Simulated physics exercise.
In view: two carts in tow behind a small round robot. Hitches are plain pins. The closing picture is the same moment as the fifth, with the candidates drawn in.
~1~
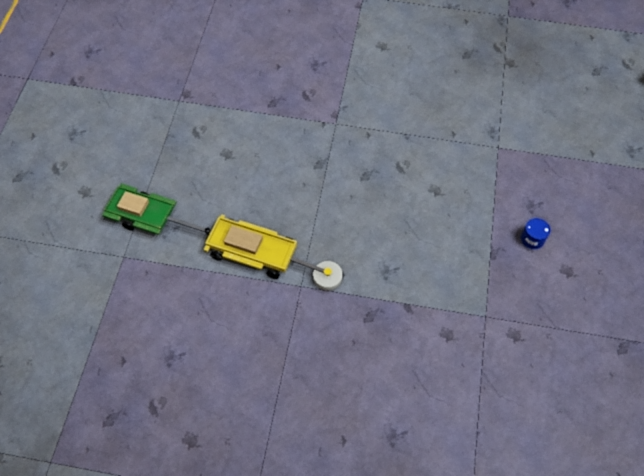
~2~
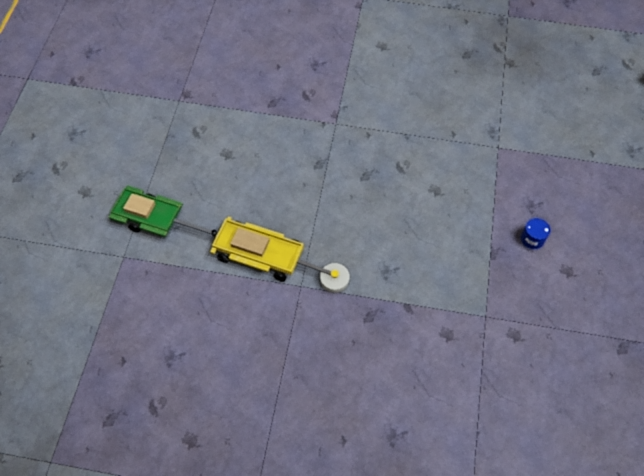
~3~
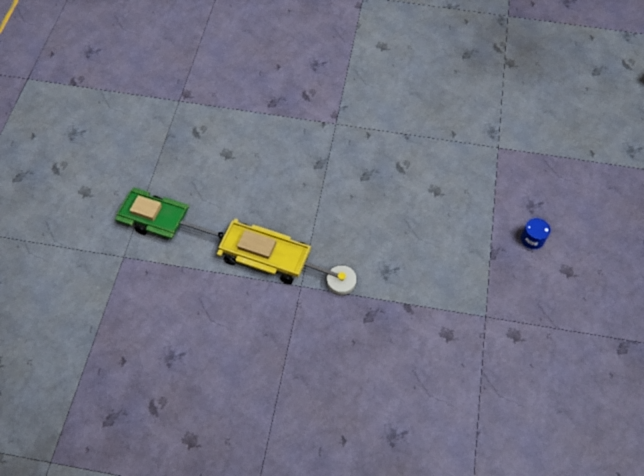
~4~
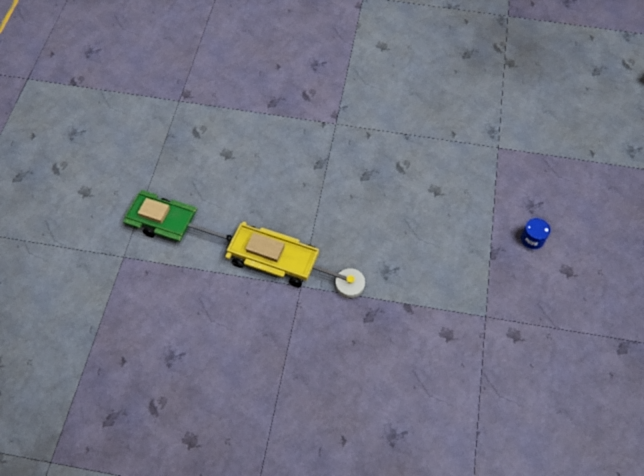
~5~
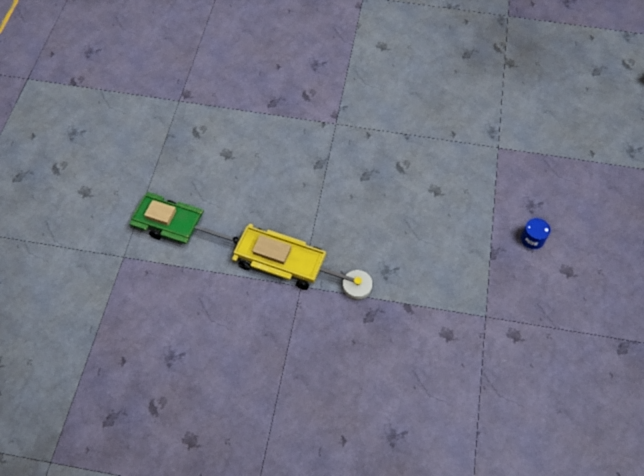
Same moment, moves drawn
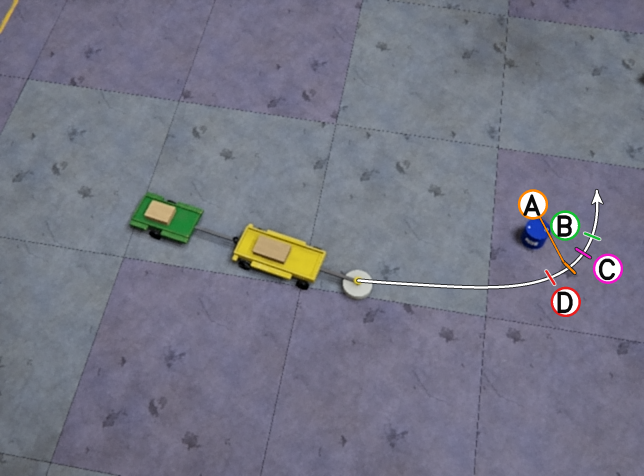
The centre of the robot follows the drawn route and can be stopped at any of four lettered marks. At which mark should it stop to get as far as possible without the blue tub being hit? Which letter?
As far as tick B.
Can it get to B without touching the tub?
Yes.
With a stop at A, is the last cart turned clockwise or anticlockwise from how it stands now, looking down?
For that mark, anticlockwise.
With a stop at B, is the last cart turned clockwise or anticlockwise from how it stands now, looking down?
Anticlockwise.
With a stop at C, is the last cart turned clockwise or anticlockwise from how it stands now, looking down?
For that mark, anticlockwise.
On the marked copy, A at (569, 267); B at (592, 236); C at (583, 253); D at (550, 278); the route from (358, 280) via (523, 285) to (597, 191).
Taking B. A third of the way, robot (451, 290), last cart (248, 243).
Two thirds of the way, robot (542, 283), last cart (334, 265).
When it is over, robot (590, 240), last cart (403, 274); nothing has been touched.
As for the rest, A is safe but short; C is safe but short; D is safe but short.
